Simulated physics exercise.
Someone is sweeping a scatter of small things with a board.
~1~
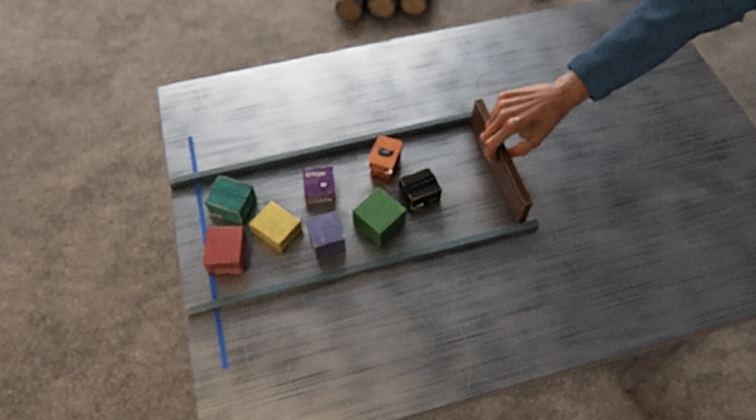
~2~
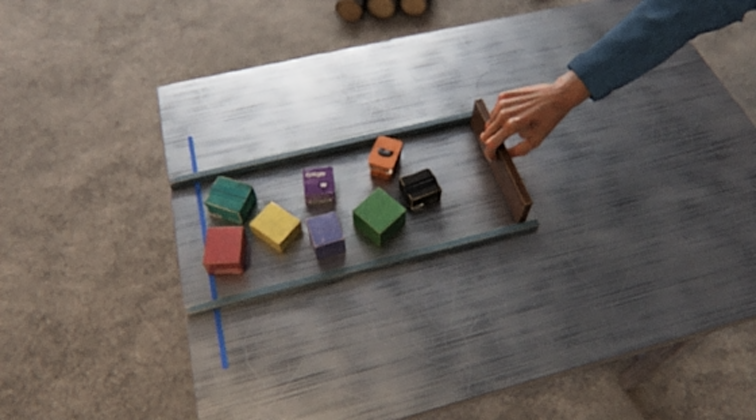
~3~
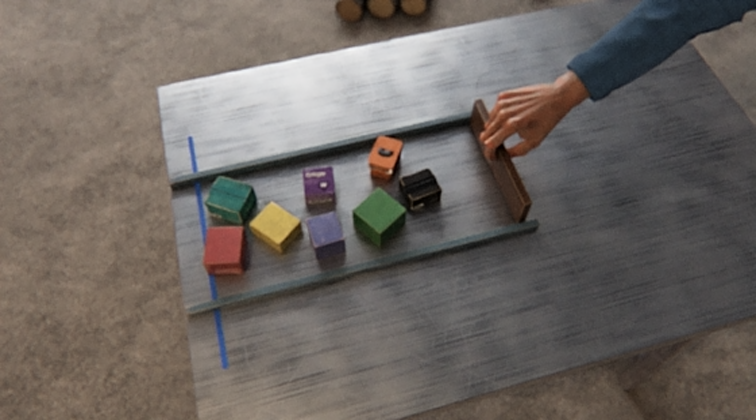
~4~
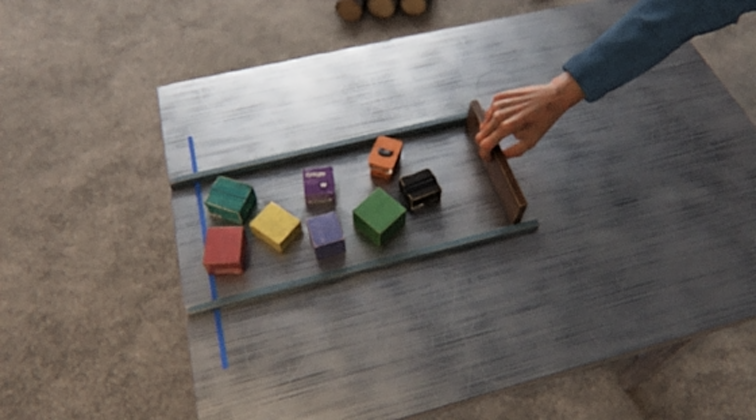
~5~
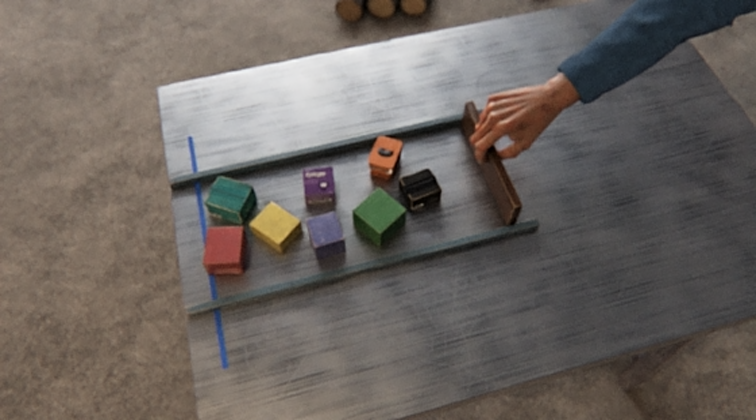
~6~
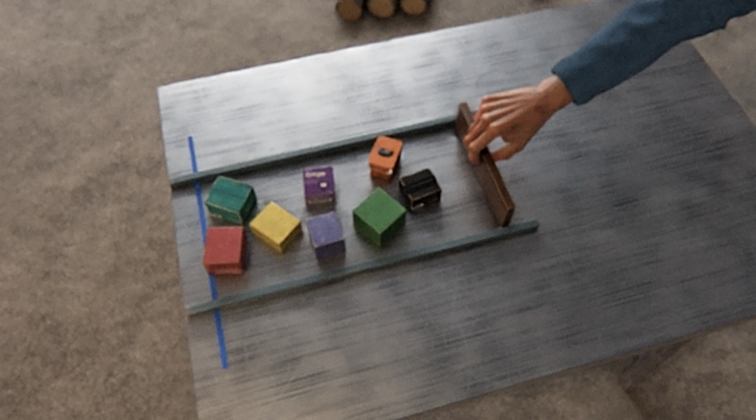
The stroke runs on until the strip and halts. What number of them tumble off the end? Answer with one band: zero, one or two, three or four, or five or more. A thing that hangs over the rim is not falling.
Five or more.
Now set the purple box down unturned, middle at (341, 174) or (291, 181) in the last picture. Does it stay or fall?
Goes off the end, then goes off the end.
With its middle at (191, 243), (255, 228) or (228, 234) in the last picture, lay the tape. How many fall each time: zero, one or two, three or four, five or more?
So in that order I'd say 5 or more; one or two; either three or four.
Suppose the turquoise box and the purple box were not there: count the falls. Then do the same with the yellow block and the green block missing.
Try 1: 3; try 2: 3.
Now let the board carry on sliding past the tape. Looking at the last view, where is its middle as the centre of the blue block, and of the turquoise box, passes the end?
For the blue block at (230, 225), for the turquoise box at (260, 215).
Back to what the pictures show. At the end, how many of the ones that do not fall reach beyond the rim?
It totals 2.
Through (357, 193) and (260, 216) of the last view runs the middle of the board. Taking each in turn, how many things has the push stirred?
The counts are 5 and 8.
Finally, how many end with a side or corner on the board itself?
3.
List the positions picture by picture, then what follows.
In the first frame, red block (225, 251); turquoise box (231, 200); yellow block (276, 227); board (499, 160); tape (206, 239).
In the second frame, turquoise box (231, 200); blue block (326, 236).
In the third frame, yellow block (276, 227); board (499, 160).
In the fourth frame, red block (225, 251); orange case (385, 158).
In the fifth frame, turquoise box (231, 200); black box (420, 189).
In the sixth frame, red block (225, 251); turquoise box (231, 200); yellow block (276, 227); board (483, 163); tape (206, 239).
Soon after, none off yet; red block at rest near (225, 251); turquoise box at rest near (231, 200); yellow block at rest near (276, 227).
In the end, the number that fall off is five or more; gone, purple box, blue block, yellow block, turquoise box and red block.
